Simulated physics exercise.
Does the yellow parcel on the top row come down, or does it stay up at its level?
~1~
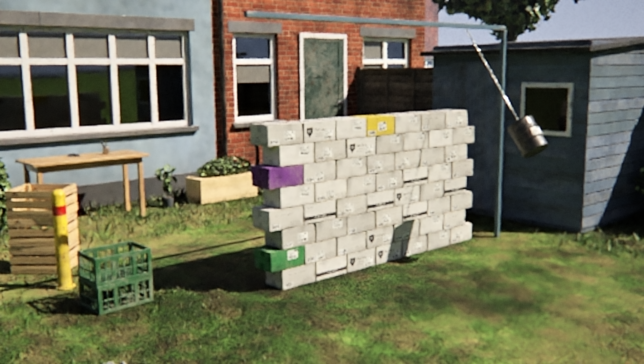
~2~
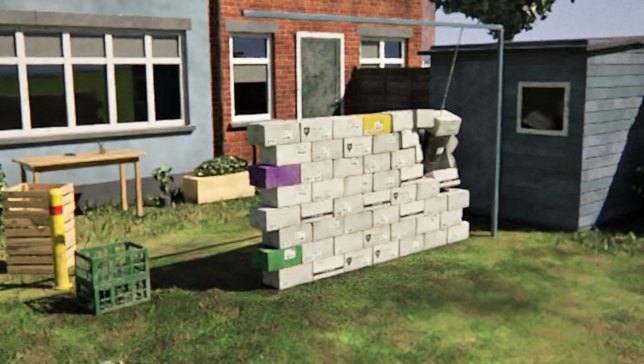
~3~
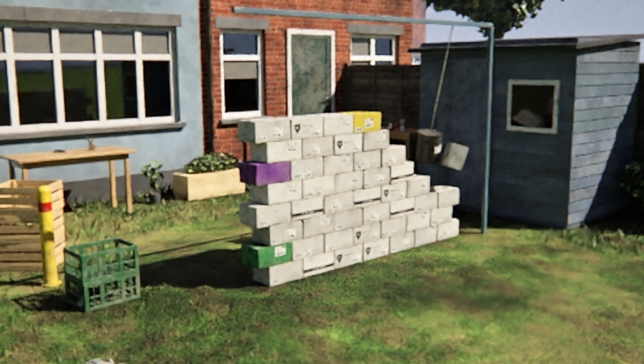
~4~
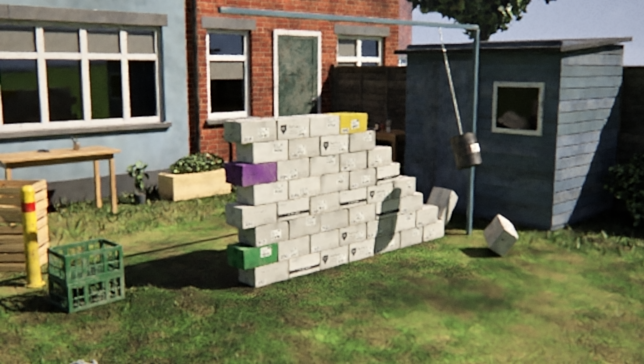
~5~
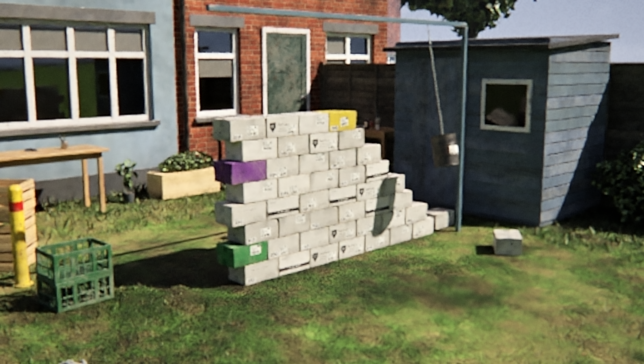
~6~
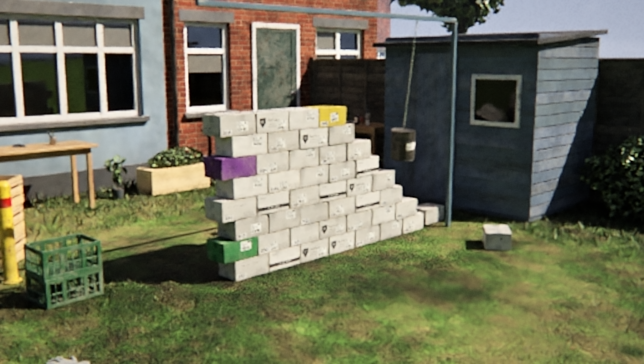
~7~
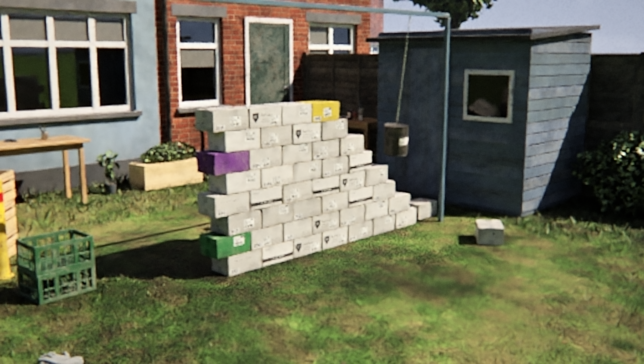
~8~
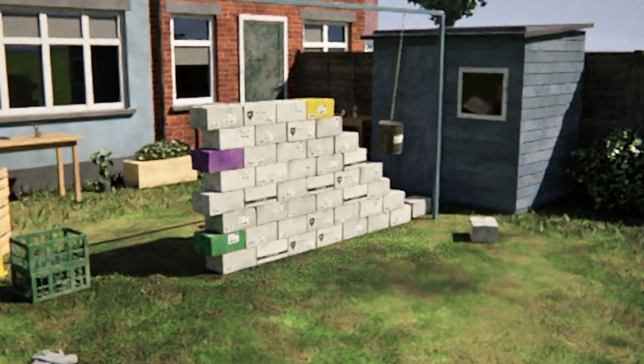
It stays up at its level. The right end of the wall breaks away beside it, but the yellow parcel is still on the top row at the end.
